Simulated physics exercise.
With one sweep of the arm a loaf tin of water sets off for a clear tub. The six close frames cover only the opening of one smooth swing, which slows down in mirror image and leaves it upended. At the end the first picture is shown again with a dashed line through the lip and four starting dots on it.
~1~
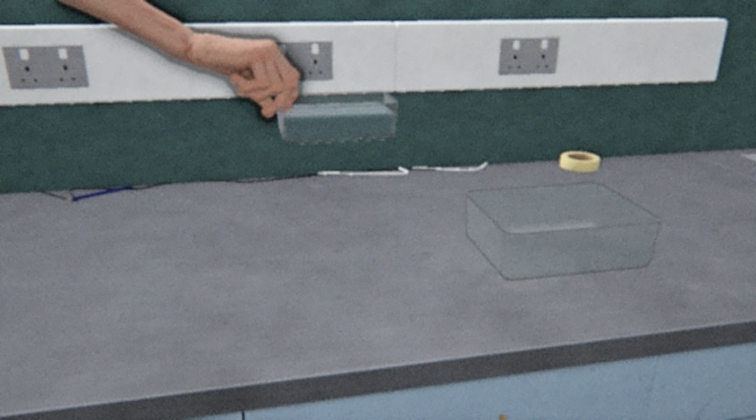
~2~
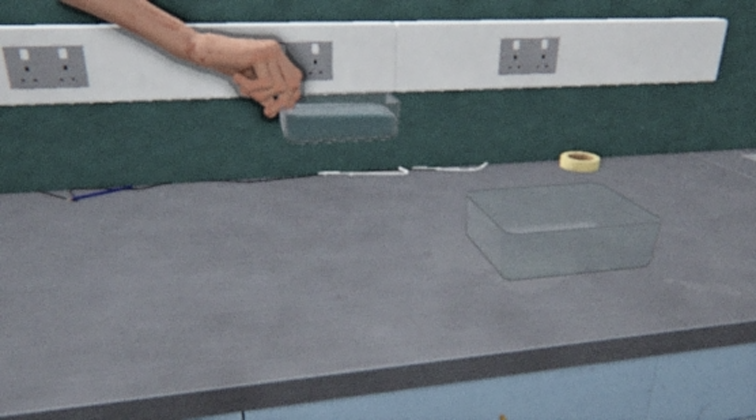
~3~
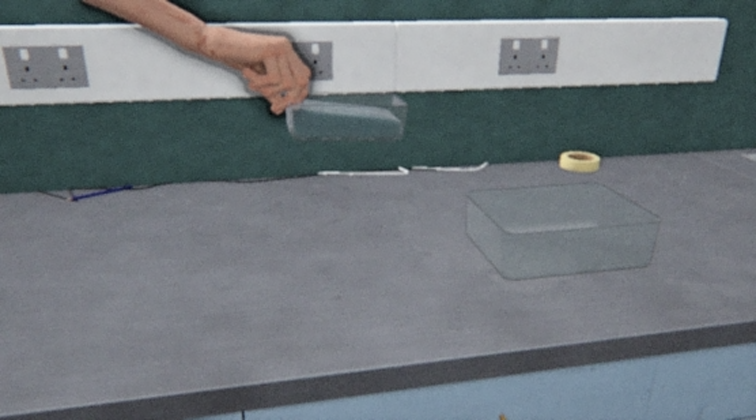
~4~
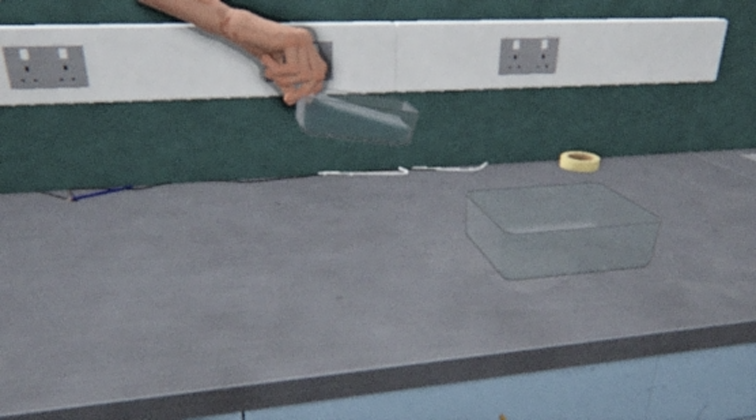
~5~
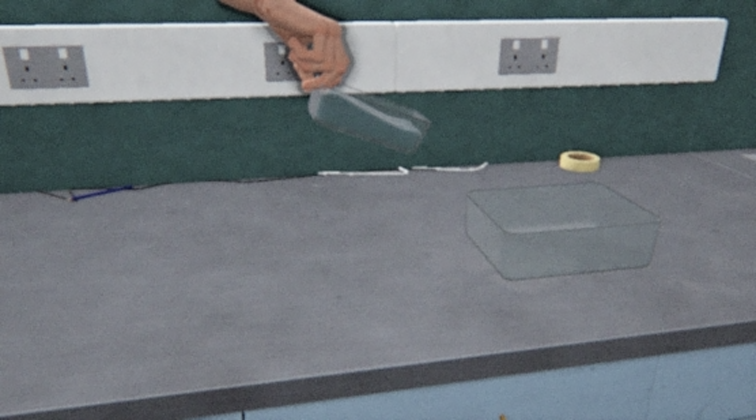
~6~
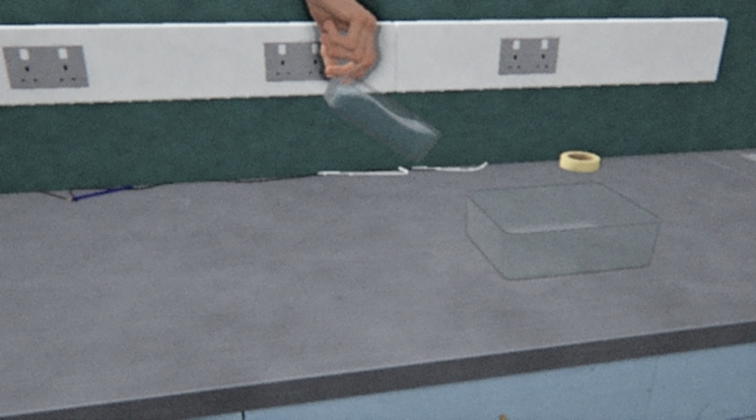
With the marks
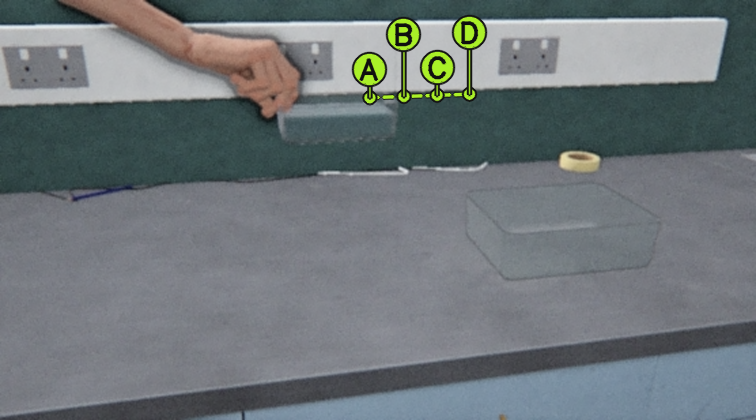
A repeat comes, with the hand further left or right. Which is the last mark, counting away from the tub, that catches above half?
The answer is spot A.
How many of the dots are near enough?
All four.
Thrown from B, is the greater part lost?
No.
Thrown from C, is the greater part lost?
No, that is safe.
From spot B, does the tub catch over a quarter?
Yes, it does.
On the marked copy, A at (369, 97); B at (403, 96); C at (437, 95); D at (469, 94).
With A, about 78 % lands in the tub, 16 % falls short and 6 % goes beside or beyond.
With B, about 82 % lands in the tub, 9 % falls short and 9 % goes beside or beyond.
With C, about 79 % lands in the tub, 7 % falls short and 14 % goes beside or beyond.
With D, about 82 % lands in the tub, 3 % falls short and 15 % goes beside or beyond.
